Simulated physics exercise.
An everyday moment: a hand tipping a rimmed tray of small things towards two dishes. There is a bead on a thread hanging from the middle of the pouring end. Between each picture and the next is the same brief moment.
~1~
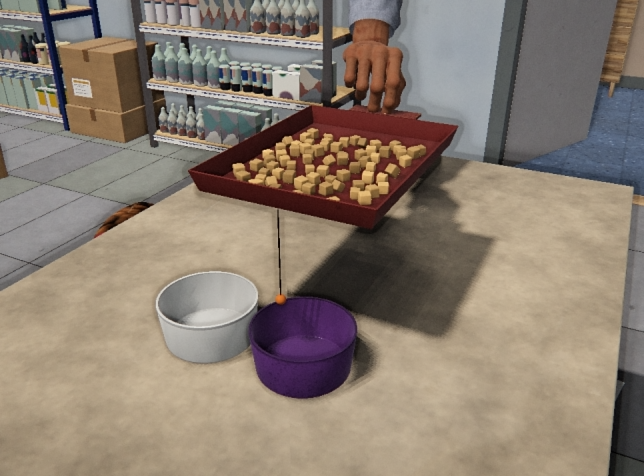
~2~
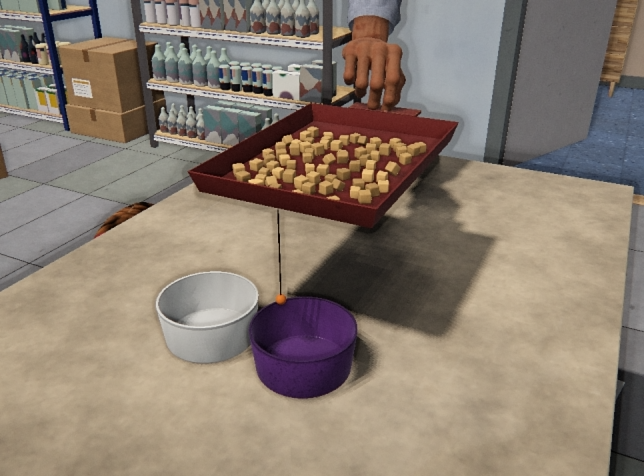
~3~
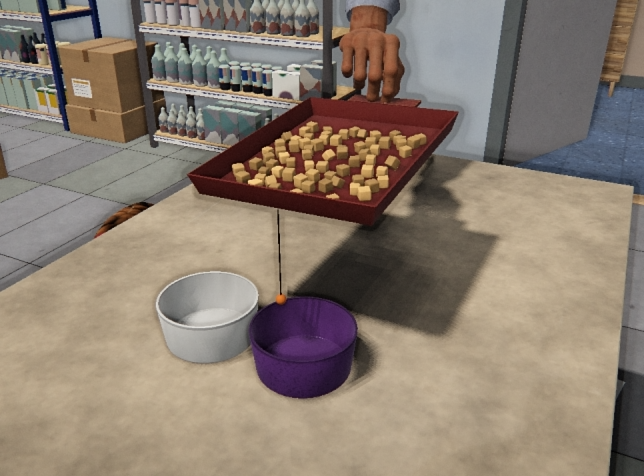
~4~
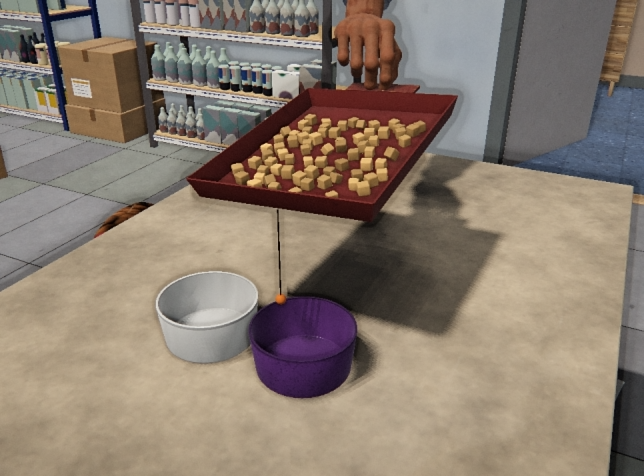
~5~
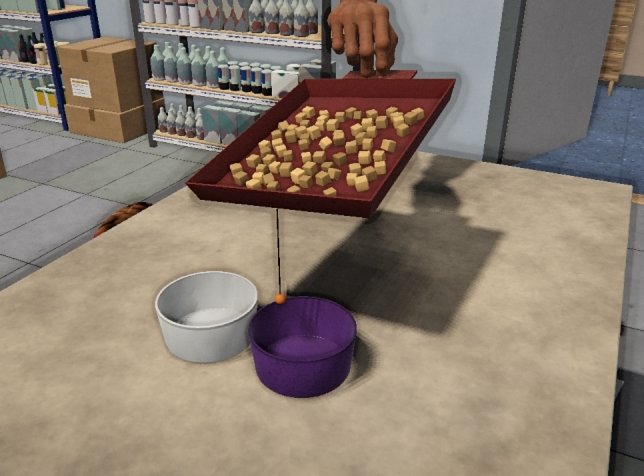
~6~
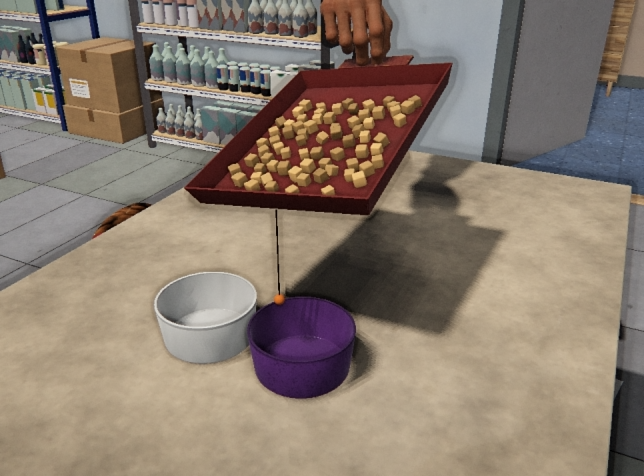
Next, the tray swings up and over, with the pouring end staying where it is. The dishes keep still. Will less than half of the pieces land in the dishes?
The greater share ends up in the dishes.
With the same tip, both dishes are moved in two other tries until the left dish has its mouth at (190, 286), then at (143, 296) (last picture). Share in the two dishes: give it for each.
About 70 per cent first, then about 60 per cent.
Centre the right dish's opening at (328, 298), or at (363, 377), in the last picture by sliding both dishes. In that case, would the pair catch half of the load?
Taking the places in turn, it's shy of half and then shy of half.
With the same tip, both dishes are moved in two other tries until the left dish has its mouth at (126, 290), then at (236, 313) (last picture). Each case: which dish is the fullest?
It comes out as the one to the right in the first try and the one to the left in the second.
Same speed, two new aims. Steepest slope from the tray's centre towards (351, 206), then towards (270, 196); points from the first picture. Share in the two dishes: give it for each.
It comes to about 30 per cent the first time and about 30 per cent the second.
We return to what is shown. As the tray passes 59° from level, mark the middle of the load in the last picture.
The load's middle is around (247, 164).
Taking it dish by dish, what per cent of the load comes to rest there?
The left dish gets close to 90 per cent and the right dish close to 0 per cent.
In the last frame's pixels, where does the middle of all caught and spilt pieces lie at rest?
(209, 329).
Soon, tray tipped steeply; all on the tray.
A while on, tray tipped right over; all on the tray.
Towards the end, tray tipped past a quarter turn; nearly all in the left dish; a small part outside both.
Finally, tray tipped past a quarter turn; none in the right dish; nearly all in the left dish; a small part outside both.
